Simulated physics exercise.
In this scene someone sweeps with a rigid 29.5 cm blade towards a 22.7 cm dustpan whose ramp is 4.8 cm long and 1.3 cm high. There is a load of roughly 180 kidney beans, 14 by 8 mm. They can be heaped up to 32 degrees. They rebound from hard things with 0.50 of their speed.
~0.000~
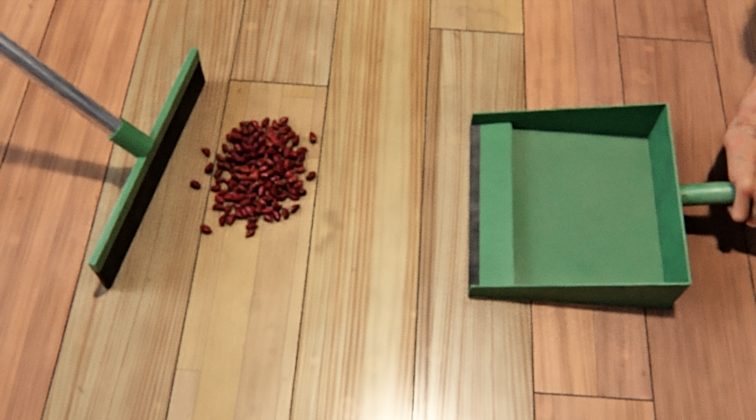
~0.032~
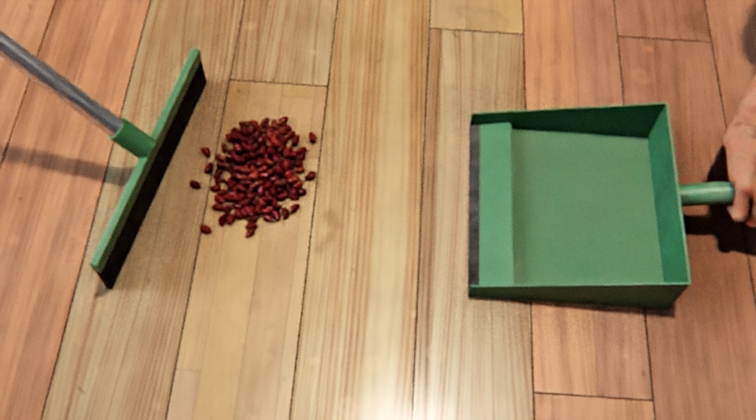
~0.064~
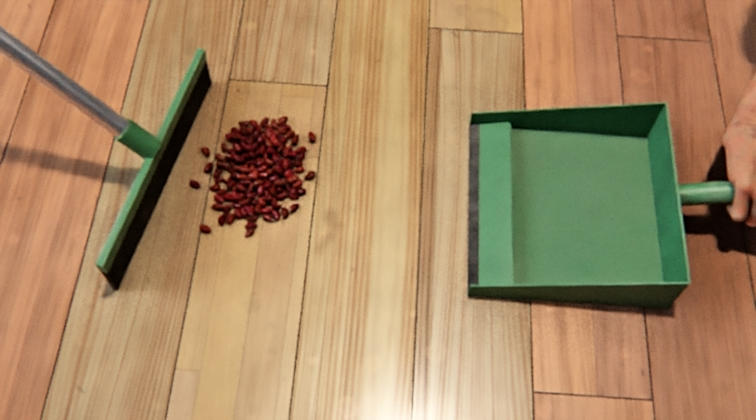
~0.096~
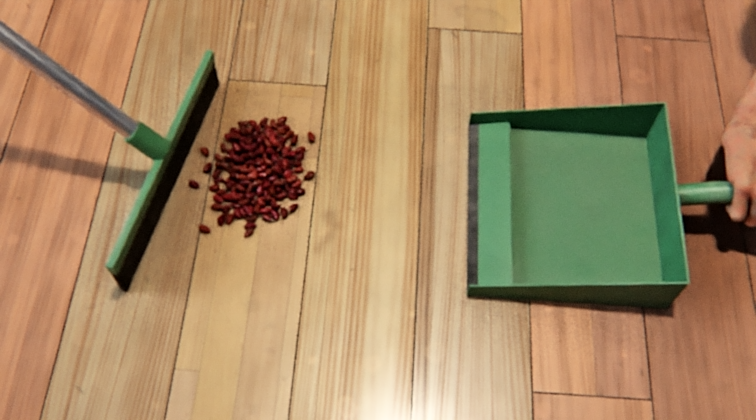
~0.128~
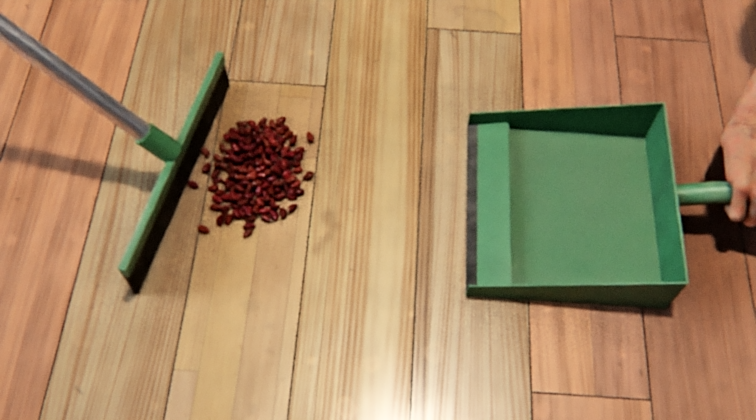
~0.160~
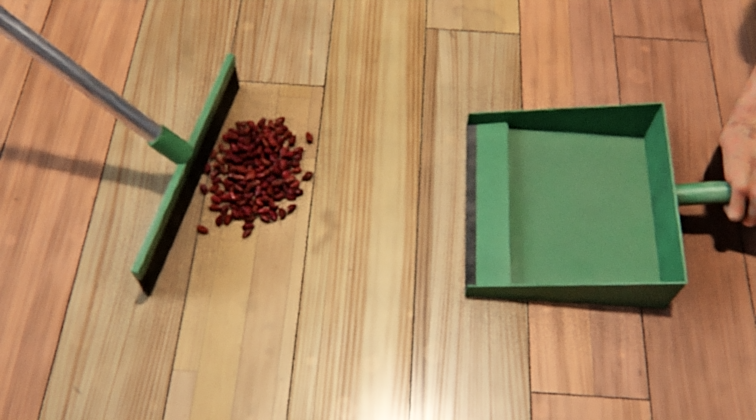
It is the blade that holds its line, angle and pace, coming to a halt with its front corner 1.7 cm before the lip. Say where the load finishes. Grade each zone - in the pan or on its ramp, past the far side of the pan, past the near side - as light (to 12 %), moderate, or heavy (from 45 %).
Pan - moderate, far side - light, near side - light.
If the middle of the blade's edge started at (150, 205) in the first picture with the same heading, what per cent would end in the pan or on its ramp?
Something close to 30 percent.
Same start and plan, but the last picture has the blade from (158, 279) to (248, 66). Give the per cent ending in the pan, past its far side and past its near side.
That ends as pan 25, far 0, and near 5.
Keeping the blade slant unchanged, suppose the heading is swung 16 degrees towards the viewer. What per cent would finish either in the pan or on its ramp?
Under that change, roughly 25 in a hundred.
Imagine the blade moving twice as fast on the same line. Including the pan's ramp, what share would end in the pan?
It would be around 40 per cent.
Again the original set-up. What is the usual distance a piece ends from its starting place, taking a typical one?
It comes to some 24 cm.
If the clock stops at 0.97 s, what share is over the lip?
Roughly 25 % by then.
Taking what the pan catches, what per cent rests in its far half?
Roughly 70 percent.
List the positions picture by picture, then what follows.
Blade from (96, 266) to (195, 57), moved 0.0 cm, 0 of the pieces shifted so far; middle of the pieces at (256, 171); pan at (580, 213), in the first picture.
Blade from (97, 266) to (197, 57), moved 0.2 cm, 0 of the pieces shifted so far; middle of the pieces at (255, 171), in the second picture.
Blade from (103, 267) to (202, 57), moved 0.9 cm, 0 of the pieces shifted so far; middle of the pieces at (255, 170), in the third picture.
Blade from (113, 269) to (210, 59), moved 2.1 cm, 0 of the pieces shifted so far; middle of the pieces at (254, 170), in the fourth picture.
Blade from (126, 271) to (221, 60), moved 3.5 cm, 0 of the pieces shifted so far; middle of the pieces at (253, 171), in the fifth picture.
Blade from (138, 273) to (231, 62), moved 4.9 cm, 4 of the pieces shifted so far; middle of the pieces at (252, 171); pan at (577, 212). Its pace works out near 0.45 m/s, heading 5 degrees towards the viewer's side, in the sixth picture.
After 0.46 s, middle of the blade 18 cm from the lip; 0 % over the lip, far side 0 %, near side 0 %.
After 0.66 s, middle of the blade 10 cm from the lip; 0 % over the lip, far side 0 %, near side 0 %.
Then, at 0.97 s, middle of the blade 5 cm from the lip; 25 % over the lip, far side 0 %, near side 5 %.
By 2.3 s all is still; pan 25 %, far side 0 %, near side 5 %, in front of the lip or behind the blade 70 %.
